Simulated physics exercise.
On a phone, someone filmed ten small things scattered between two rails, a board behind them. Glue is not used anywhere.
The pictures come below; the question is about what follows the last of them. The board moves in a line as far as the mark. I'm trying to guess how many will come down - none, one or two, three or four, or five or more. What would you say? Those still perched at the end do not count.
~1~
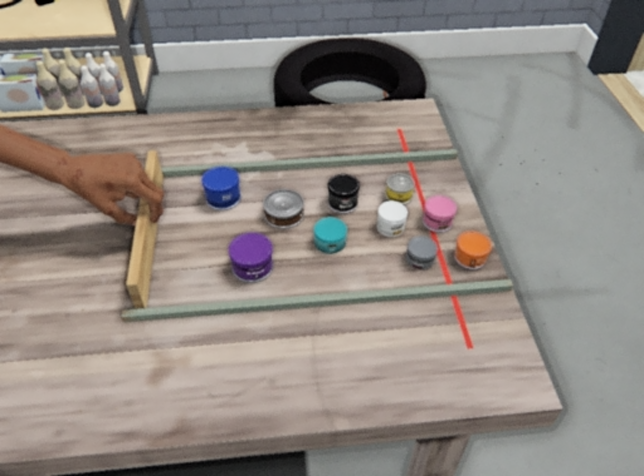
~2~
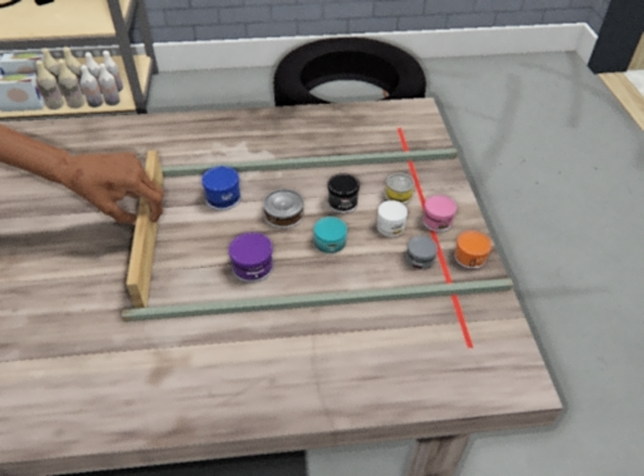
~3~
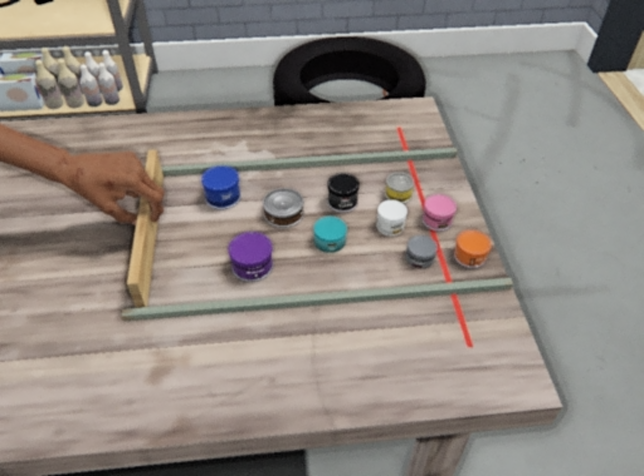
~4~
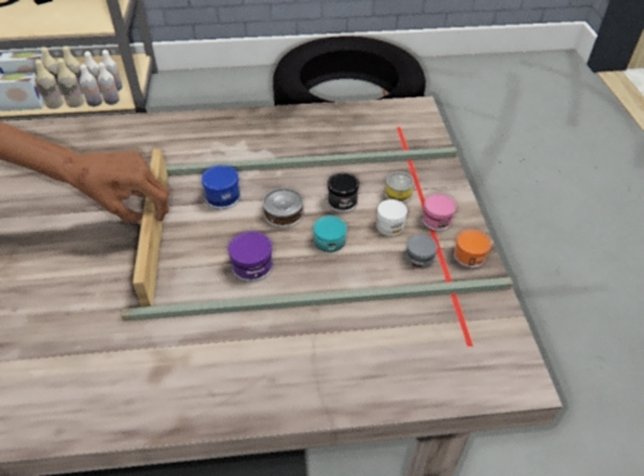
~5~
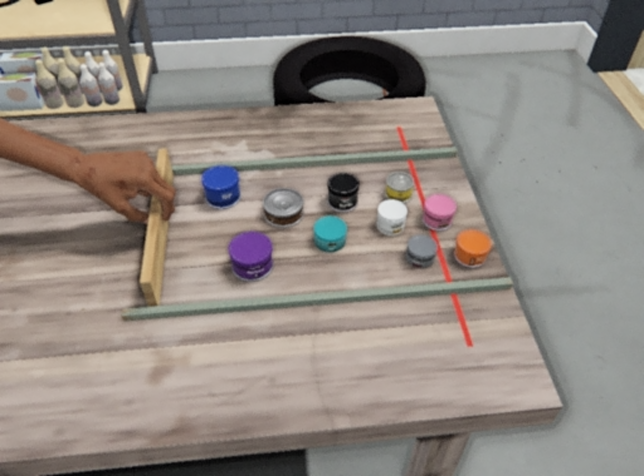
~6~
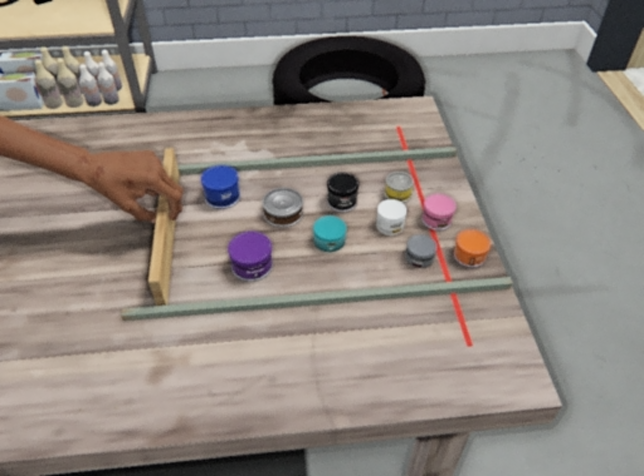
I would say three or four.
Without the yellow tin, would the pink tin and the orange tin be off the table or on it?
So the pink tin goes off the edge and the orange tin goes off the edge.
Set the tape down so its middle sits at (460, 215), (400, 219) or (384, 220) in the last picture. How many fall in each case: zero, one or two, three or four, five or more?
Lab note - count at each of the three spots: Five or more; none; none at all.
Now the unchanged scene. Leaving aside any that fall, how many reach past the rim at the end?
The tally is 3.
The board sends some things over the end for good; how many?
The answer: 3 exactly.
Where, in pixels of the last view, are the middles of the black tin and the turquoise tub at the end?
Around (466, 178), then around (460, 221).
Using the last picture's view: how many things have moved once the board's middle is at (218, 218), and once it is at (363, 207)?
I get 1 at the one place and 9 at the other.
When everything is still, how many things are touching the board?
3.
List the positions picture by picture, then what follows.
In the first frame, orange tin (472, 250); pink tin (439, 214); grey tub (421, 253); board (147, 224); tape (428, 219).
In the second frame, pink tin (439, 213); brown tin (284, 208).
In the third frame, grey tub (421, 252); white tub (391, 218).
In the fourth frame, orange tin (472, 249); board (153, 223).
In the fifth frame, pink tin (439, 212); blue tin (222, 188).
In the sixth frame, orange tin (472, 249); pink tin (438, 212); grey tub (421, 251); board (166, 222); tape (428, 217).
Early on, none off yet; orange tin at rest near (472, 249); pink tin at rest near (438, 212); grey tub at rest near (421, 251).
Finally, the number that fall off is three or four; lost, yellow tin, pink tin and orange tin.
